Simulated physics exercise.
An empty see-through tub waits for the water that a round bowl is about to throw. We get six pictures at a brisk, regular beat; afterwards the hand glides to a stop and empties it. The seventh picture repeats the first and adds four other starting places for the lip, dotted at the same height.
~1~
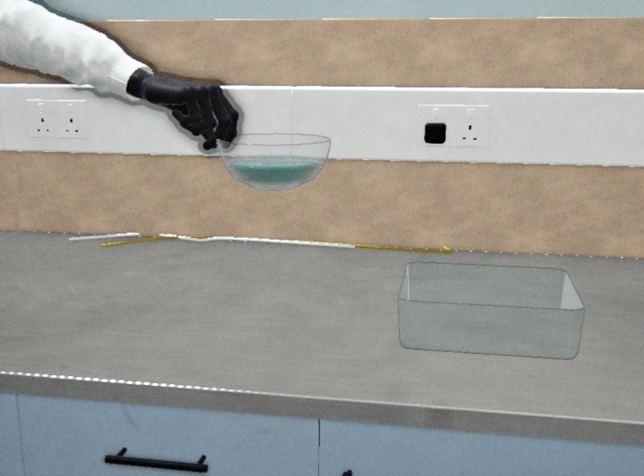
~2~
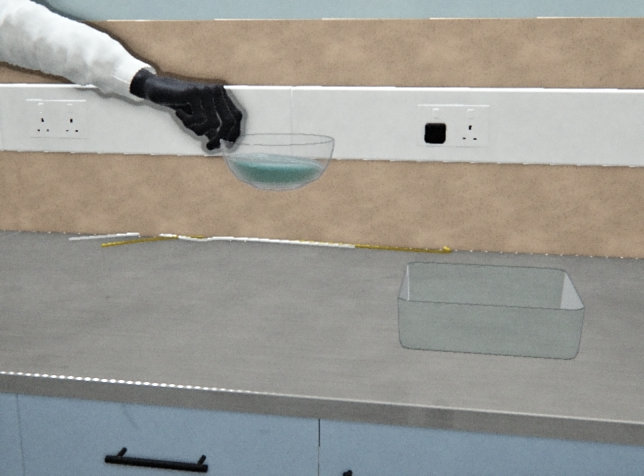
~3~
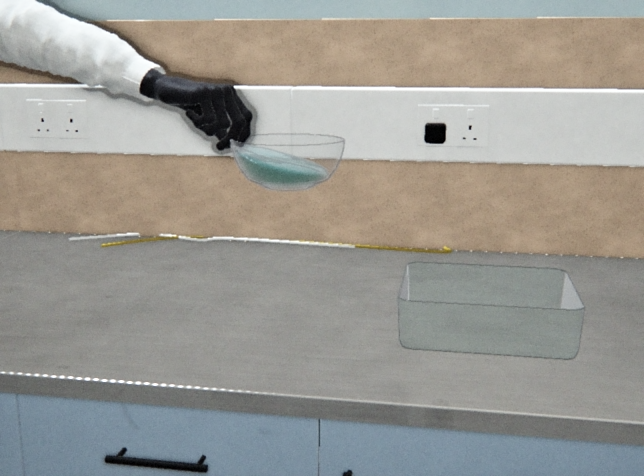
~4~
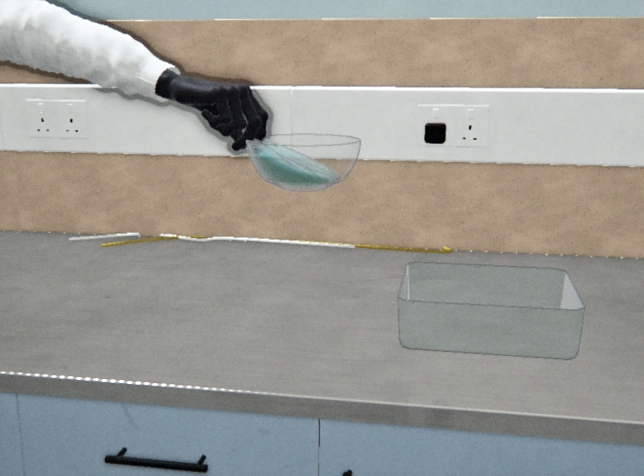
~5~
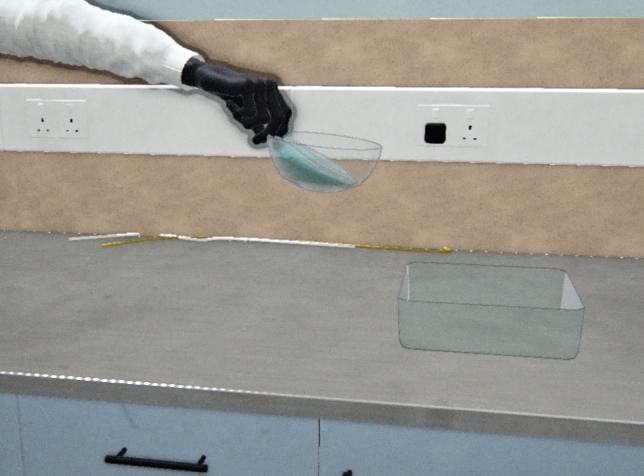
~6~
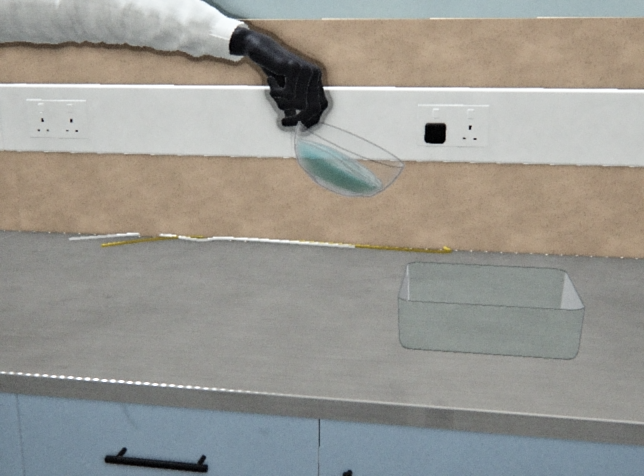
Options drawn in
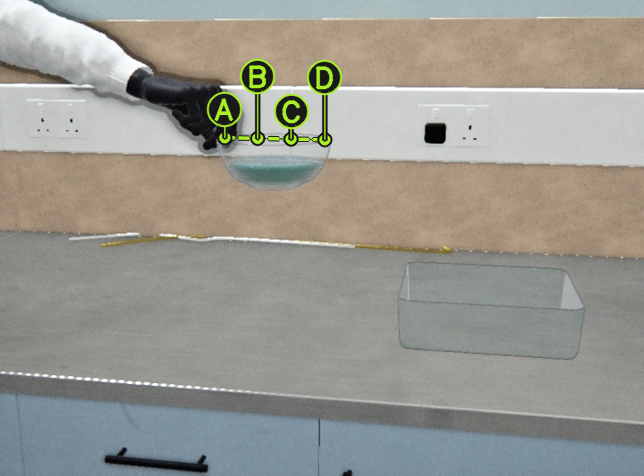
Black-gloved hand moving a round glass bowl of teal water rightward above a grey counter with a clear tub, then tilting it rightward.
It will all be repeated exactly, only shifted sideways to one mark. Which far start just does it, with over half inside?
Take B.
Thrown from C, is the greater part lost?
No, that is safe.
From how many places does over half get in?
Three.
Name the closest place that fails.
It is A.
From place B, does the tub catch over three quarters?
No.
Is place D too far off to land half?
No, that is safe.
In lime, A at (224, 137); B at (257, 138); C at (291, 139); D at (324, 139).
With A, about 34 % lands in the tub, 57 % falls short and 9 % goes beside or beyond.
With B, about 63 % lands in the tub, 21 % falls short and 16 % goes beside or beyond.
With C, about 69 % lands in the tub, 8 % falls short and 23 % goes beside or beyond.
With D, about 73 % lands in the tub, 10 % falls short and 17 % goes beside or beyond.
